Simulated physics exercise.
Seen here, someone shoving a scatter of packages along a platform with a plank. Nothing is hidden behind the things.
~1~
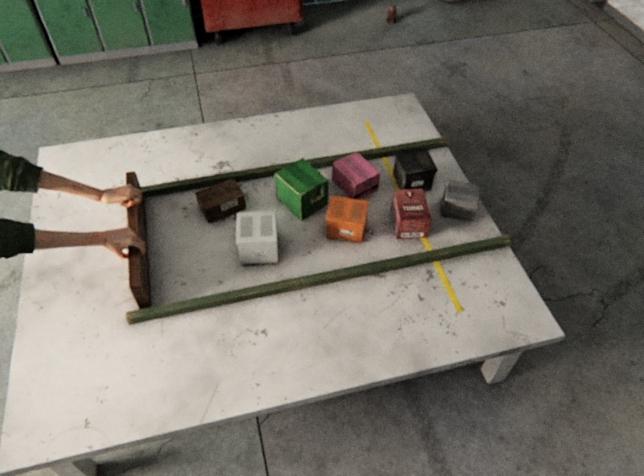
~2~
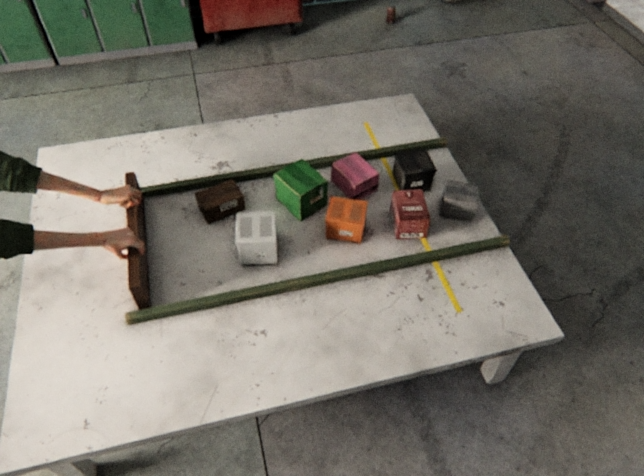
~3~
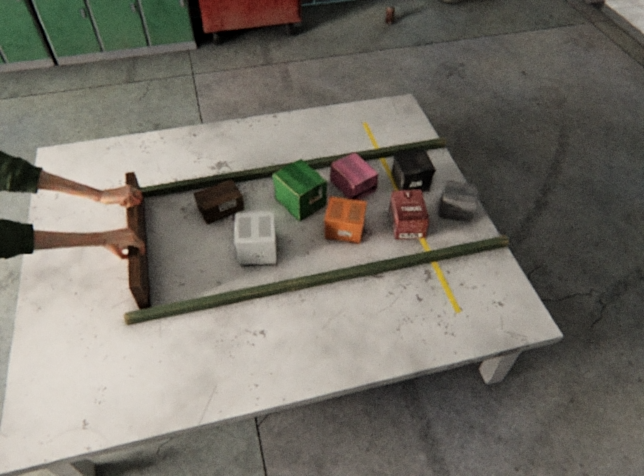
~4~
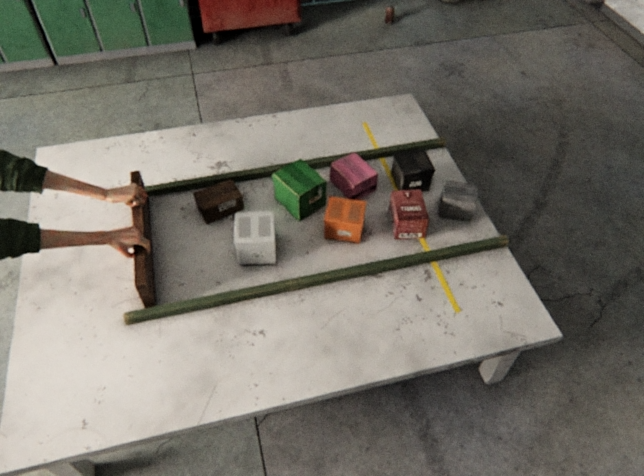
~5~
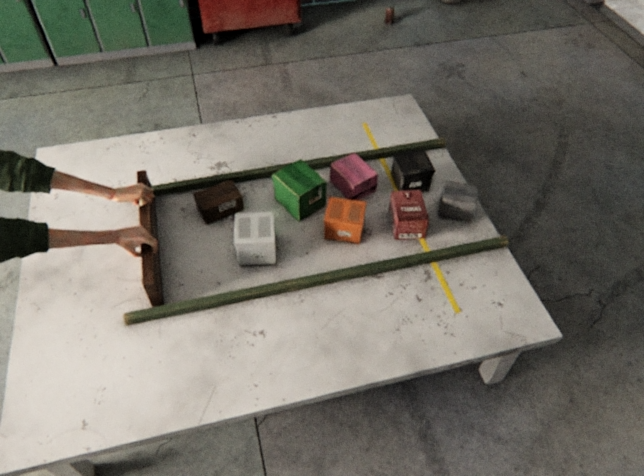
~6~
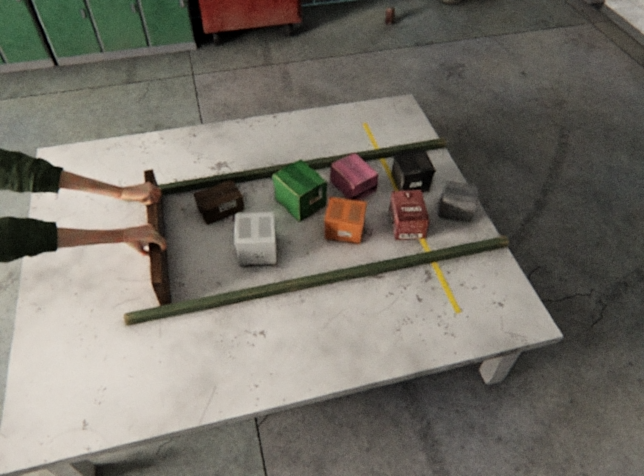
Two hands in dark green sleeves slide a brown wooden plank slowly to the right along a worn white table, seen from above in a concrete-floored room. Between two green rails sit eight small boxes: brown and white at left, green, pink and orange in the middle, black, red and grey near a yellow line. The plank moves a short way without touching the boxes, which stay still, as does the camera.
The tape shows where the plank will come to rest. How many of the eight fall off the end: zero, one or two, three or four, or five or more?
As it turns out, the number that fall off is three or four.
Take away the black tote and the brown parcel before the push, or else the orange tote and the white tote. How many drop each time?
The counts: 2 and 2.
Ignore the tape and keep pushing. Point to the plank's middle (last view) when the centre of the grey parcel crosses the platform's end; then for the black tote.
Near (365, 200) and (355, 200).
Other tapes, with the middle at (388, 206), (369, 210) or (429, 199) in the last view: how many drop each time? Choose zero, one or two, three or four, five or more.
The falls would be three to four; either one or two; more than four.
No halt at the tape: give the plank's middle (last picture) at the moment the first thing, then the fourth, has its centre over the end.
At (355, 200) for the first, at (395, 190) for the fourth.
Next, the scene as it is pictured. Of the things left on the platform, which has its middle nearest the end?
The green parcel ends nearest.
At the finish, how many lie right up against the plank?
That makes 2.
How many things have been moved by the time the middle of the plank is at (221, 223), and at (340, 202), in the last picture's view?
First 1, then 8.
Early on, none off yet; grey parcel at rest near (458, 201); black tote at rest near (412, 173); red box at rest near (408, 215).
A while later, none off yet; grey parcel at rest near (458, 201); black tote moving near (414, 172); red box at rest near (408, 215).
Further along, none off yet; grey parcel travelled about its own width near (478, 195); black tote travelled well along near (467, 163); red box travelled about its own width near (452, 206).
Finally, the number that fall off is three or four; lost, pink box, red box, black tote and grey parcel.
